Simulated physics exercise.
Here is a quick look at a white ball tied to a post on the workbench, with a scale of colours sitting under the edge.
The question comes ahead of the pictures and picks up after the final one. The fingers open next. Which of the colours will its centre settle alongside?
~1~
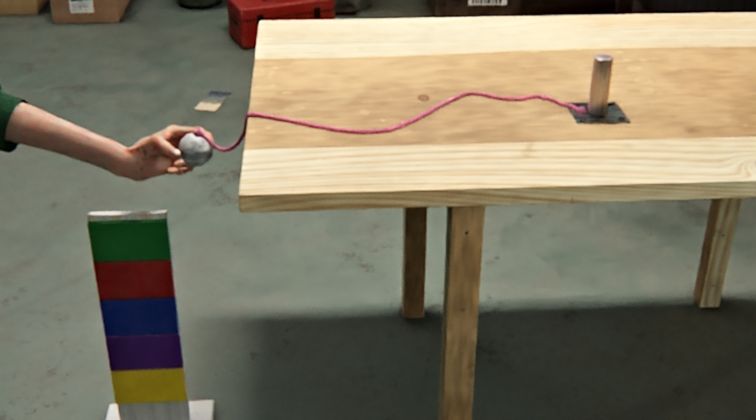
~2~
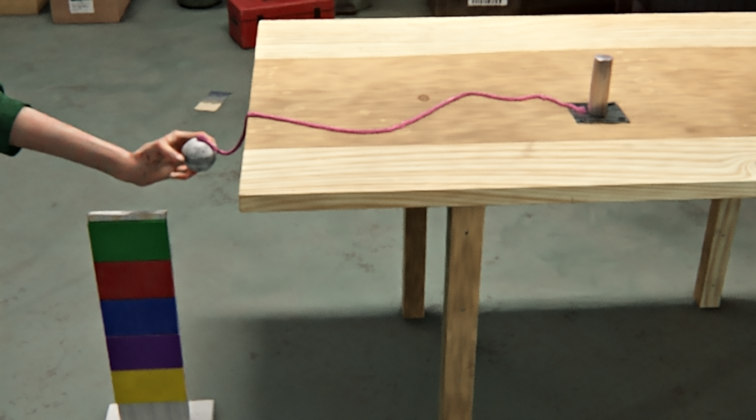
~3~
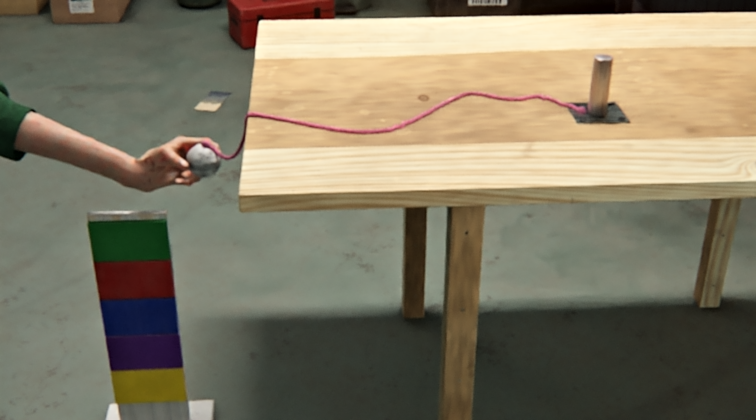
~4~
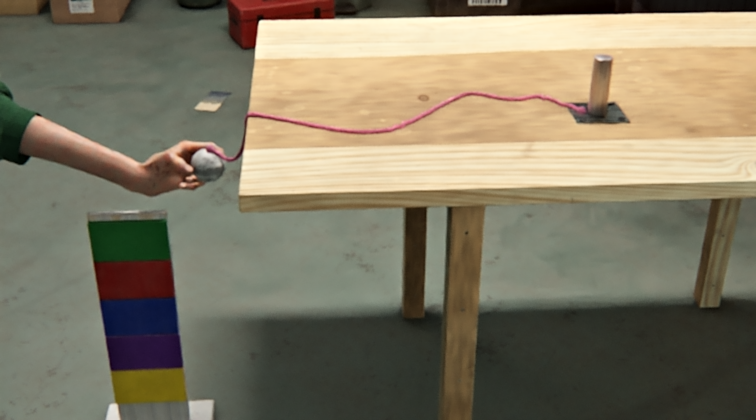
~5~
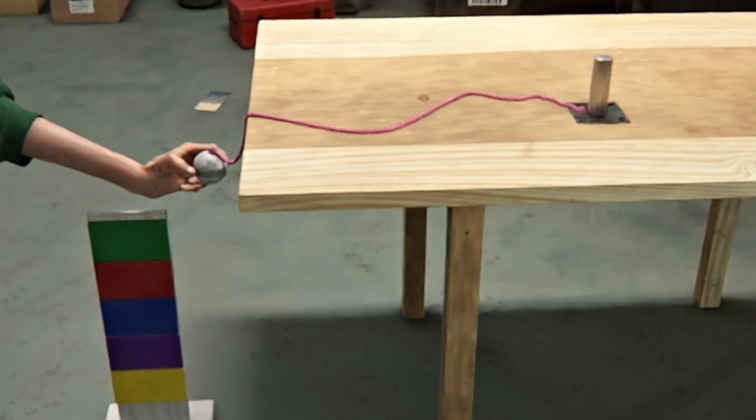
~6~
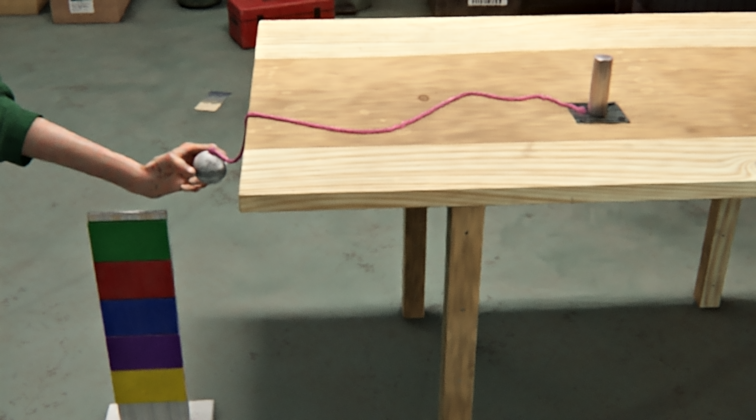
It settles alongside red.
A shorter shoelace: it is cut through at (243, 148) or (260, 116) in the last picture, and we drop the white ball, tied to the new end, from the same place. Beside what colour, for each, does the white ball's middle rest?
Cut one gives green; cut two gives none, it hangs higher.
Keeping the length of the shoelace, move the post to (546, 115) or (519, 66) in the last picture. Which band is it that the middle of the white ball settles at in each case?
Result 1: Blue. Result 2: Blue.
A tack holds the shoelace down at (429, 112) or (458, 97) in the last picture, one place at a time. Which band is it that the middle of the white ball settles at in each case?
For the first place it's green, and for the second green.
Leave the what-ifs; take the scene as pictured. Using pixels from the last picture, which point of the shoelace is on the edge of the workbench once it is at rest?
The point at (325, 128).
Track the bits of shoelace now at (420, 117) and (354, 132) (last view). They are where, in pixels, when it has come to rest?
I'd say about (355, 111) for one and about (274, 110) for the other.
Soon after, ball near (241, 260); level with red.
After that, ball near (270, 277); level with red.
In the end, ball near (255, 277); level with red. The red one.
